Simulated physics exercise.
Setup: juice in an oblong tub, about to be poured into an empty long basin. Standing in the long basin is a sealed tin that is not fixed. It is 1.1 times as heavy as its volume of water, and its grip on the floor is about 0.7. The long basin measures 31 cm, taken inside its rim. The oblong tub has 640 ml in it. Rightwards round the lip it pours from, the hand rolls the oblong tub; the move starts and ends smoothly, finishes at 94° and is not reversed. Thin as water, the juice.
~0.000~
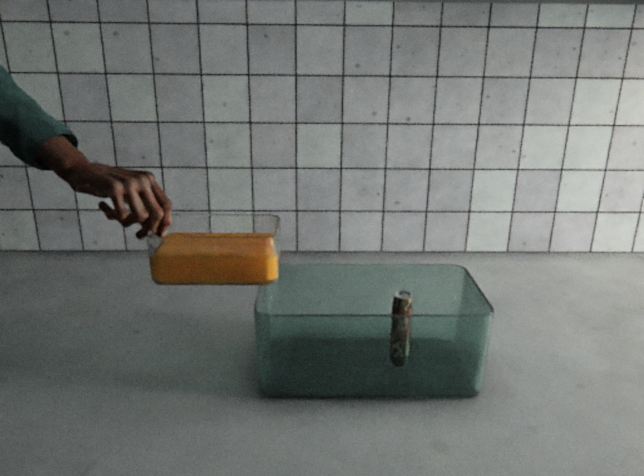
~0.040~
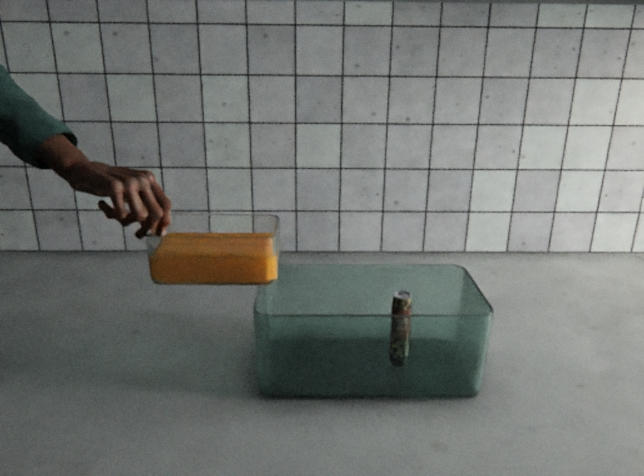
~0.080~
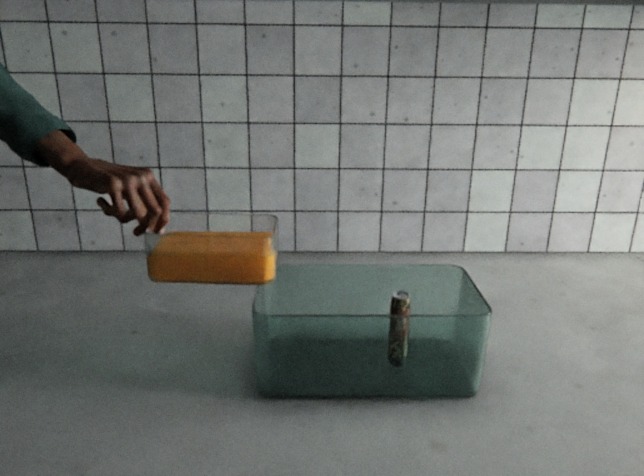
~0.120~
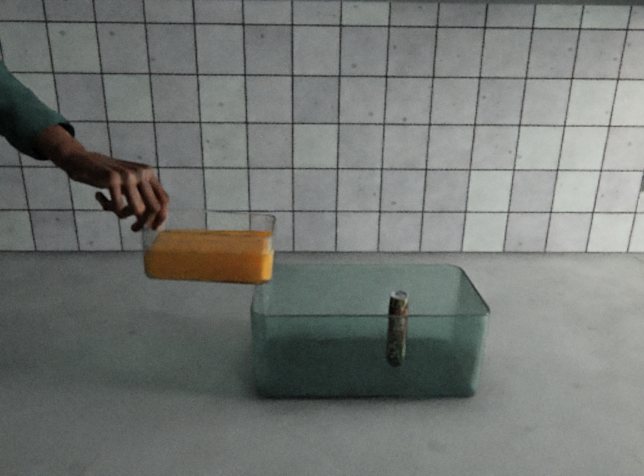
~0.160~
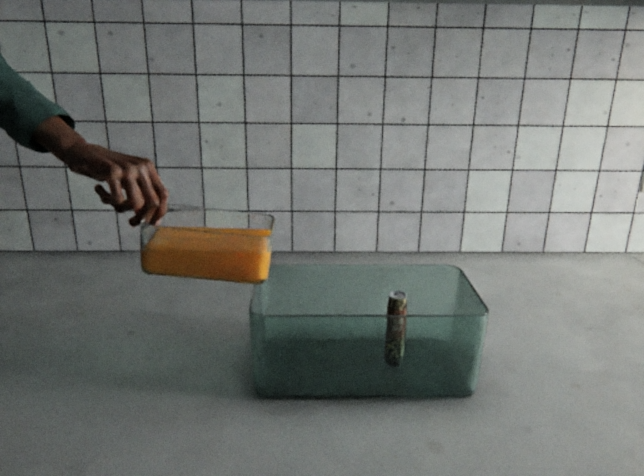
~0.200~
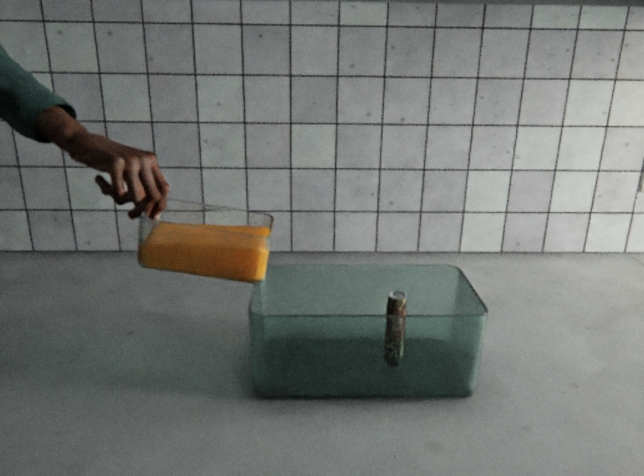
A clear oblong tub of orange juice is held at the left by a hand in a dark green sleeve, above a grey surface before a white tiled wall, seen from the side and slightly above. Below it to the right sits a long, greenish see-through basin with a small mottled upright object. The hand smoothly tilts the tub slightly rightwards, its left end rising, while the view barely shifts.
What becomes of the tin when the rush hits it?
It survives.
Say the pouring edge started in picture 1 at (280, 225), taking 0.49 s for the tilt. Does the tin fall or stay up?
Result: Tin tipped over.
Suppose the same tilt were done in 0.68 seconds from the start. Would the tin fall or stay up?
It stays steady, then.
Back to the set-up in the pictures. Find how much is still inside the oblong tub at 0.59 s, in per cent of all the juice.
About 64 per cent.
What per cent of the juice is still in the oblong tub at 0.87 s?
Remaining share: Approx. 16 %.
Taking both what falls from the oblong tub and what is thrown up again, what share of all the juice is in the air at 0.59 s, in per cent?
Some 32 per cent.
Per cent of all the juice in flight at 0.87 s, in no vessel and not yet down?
Roughly 10 per cent.
After 0.59 s the tilt is 61° and 64 per cent is still to pour; the tin stands where it began.
After 0.87 s the tilt is 91° and 16 per cent is still to pour; the tin stands where it began.
After 1.17 s the tilt is 94° and 3 per cent is still to pour; the tin stands where it began.
After 1.49 s the tilt is 94° and 2 per cent is still to pour; the tin stands where it began.
In the end the tin stands where it began.
